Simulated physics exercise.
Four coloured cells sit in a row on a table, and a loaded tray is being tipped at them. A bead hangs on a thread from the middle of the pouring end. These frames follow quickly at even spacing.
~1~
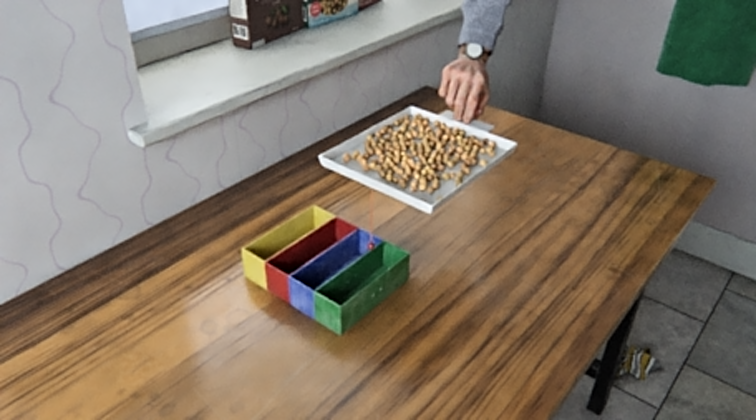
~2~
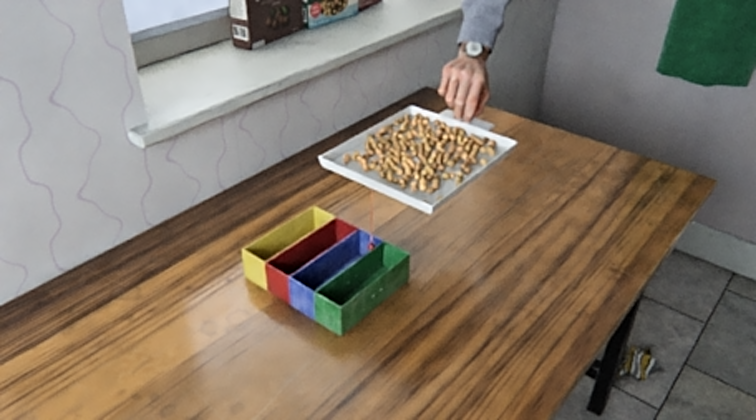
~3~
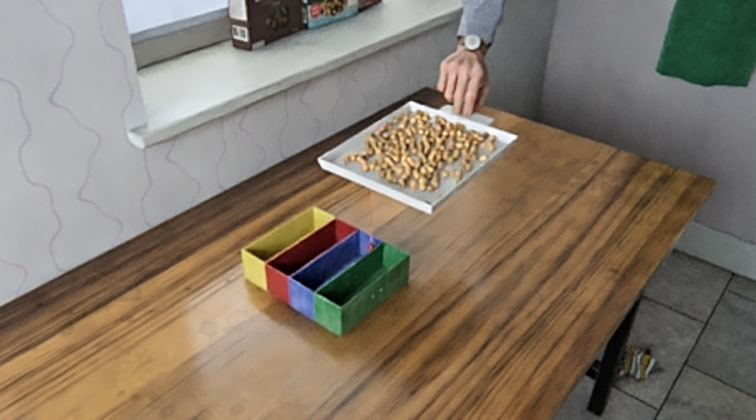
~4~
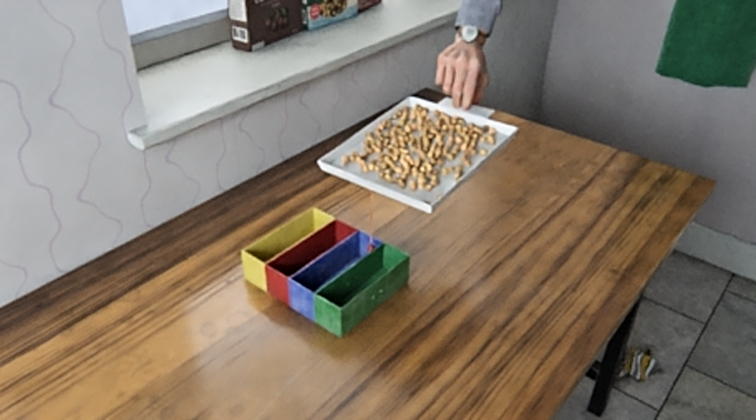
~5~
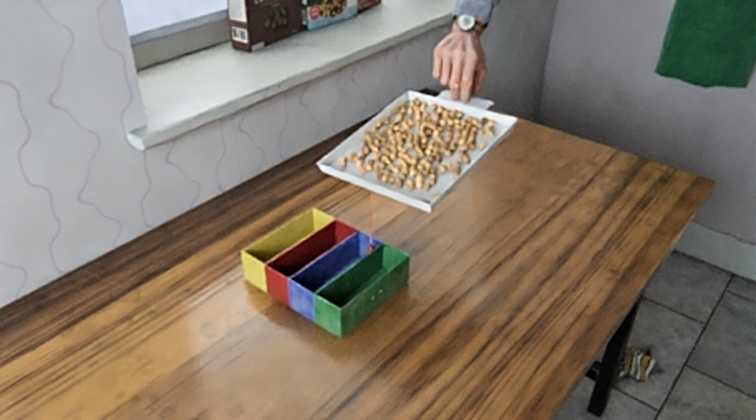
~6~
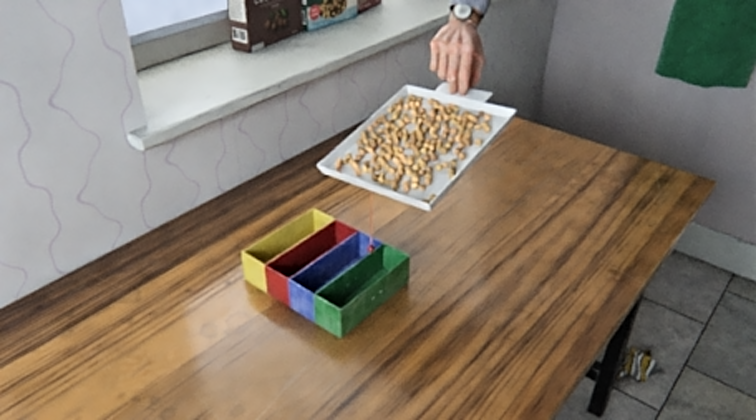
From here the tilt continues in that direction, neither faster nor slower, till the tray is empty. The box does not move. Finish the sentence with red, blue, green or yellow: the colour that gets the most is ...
... Red.
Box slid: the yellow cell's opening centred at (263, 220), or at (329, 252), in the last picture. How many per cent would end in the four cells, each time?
You'd see around 90 per cent and then around 40 per cent.
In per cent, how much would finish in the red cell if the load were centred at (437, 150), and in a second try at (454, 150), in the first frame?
Share in order: Roughly 60 %, 50 %.
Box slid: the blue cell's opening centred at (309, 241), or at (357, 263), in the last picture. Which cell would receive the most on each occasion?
In the first try it is the cell in blue, in the second it is that yellow cell.
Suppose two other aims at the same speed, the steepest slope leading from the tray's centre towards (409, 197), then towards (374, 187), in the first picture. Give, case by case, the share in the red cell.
Lab note: Case 1 near 0 %, case 2 near 20 %.
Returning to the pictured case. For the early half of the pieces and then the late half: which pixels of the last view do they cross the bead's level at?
It goes through near (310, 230) first, then near (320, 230).
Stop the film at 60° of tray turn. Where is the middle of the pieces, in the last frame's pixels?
The load is centred around (352, 167).
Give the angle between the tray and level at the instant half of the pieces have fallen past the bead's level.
Roughly 80°.
Shortly afterwards, tray tipped steeply; the bulk on the tray; only a few in the blue cell; only a few in the red cell; only a few in the yellow cell; a little falling or outside the box.
Next, tray tipped right over; only a few on the tray; near half in the red cell; near a quarter in the blue cell; near a quarter in the yellow cell; a little in the green cell; a little falling or outside the box.
Some moments later, tray tipped past a quarter turn; near half in the red cell; near a quarter in the yellow cell; near a quarter in the blue cell; a little in the green cell; only a few falling or outside the box.
In the end, tray tipped past a quarter turn; near half in the red cell; near a quarter in the yellow cell; near a quarter in the blue cell; a little in the green cell; only a few outside the box.
